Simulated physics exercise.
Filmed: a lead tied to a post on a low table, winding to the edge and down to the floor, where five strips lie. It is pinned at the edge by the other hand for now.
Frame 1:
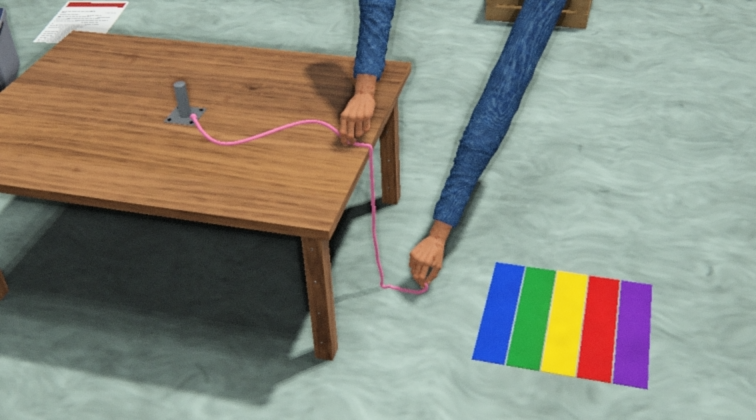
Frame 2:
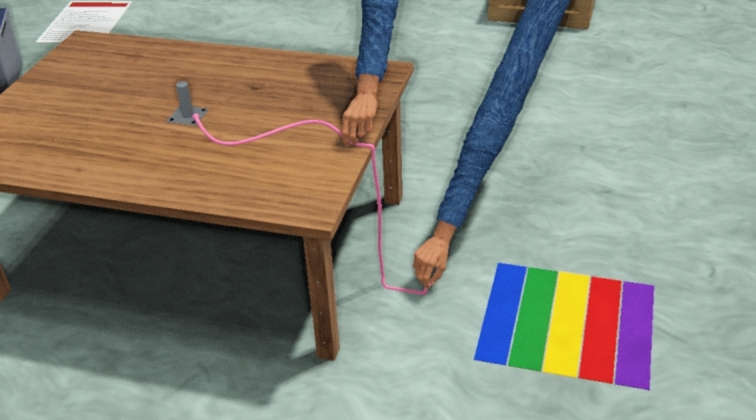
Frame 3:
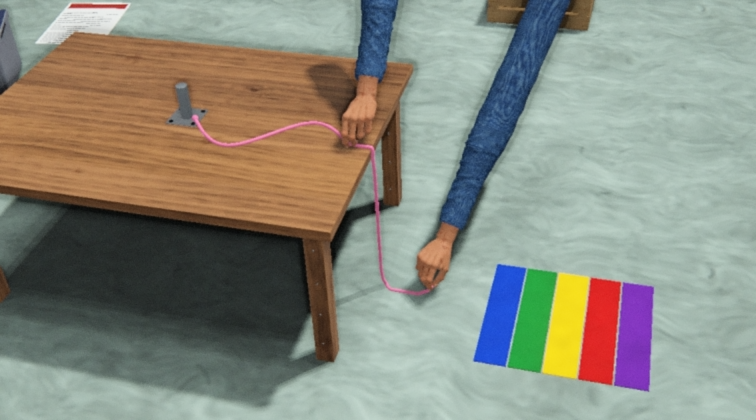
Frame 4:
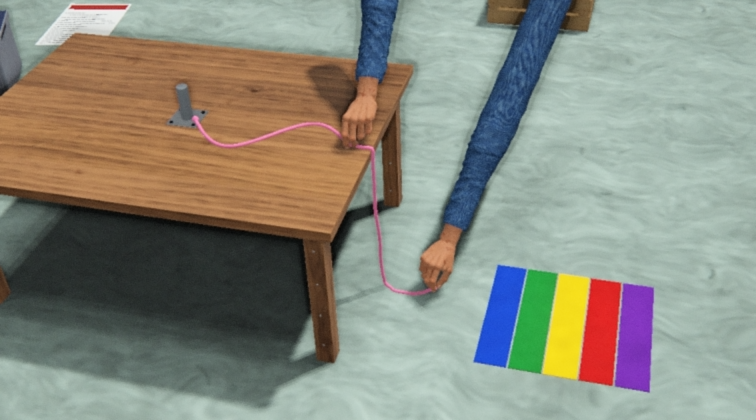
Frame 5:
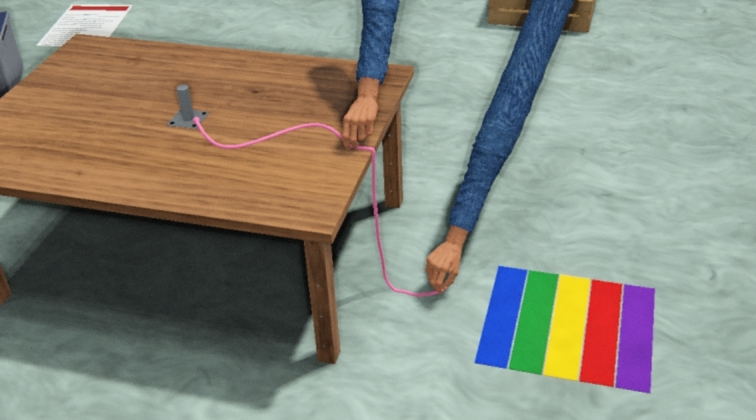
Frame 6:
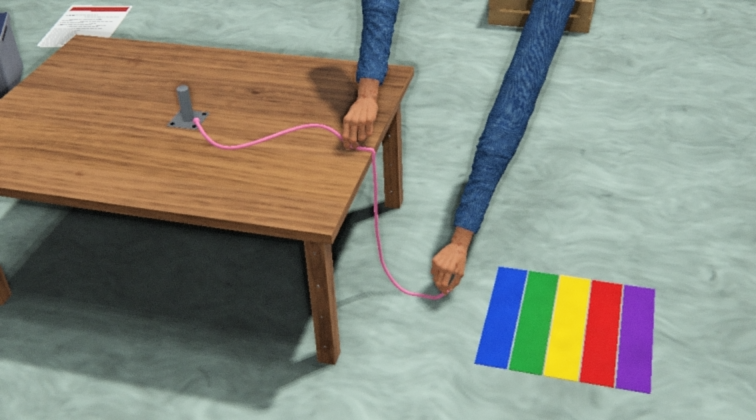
In this clip, one hand pins a pink cord at the edge of a wooden table while another, holding its lower end near the floor, moves slightly right, toward five coloured strips; the post and table stay still.
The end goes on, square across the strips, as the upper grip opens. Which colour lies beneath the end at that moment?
Red.
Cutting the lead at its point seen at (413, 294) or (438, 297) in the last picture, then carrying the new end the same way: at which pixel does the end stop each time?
Roughly (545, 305), (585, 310).
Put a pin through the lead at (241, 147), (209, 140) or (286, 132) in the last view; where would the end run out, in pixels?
For the three tries you'd see (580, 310), (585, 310) and (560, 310).
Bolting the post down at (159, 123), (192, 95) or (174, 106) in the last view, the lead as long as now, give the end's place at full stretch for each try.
Try by try, about (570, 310), (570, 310) and (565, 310).
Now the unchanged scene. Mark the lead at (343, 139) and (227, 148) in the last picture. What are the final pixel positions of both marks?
Near (382, 158) and (257, 129).
Early on, end near (547, 306); over green.
Midway, end near (582, 312); over yellow.
At the end of the slack, end near (602, 315); over red. It gets as far as the red strip.
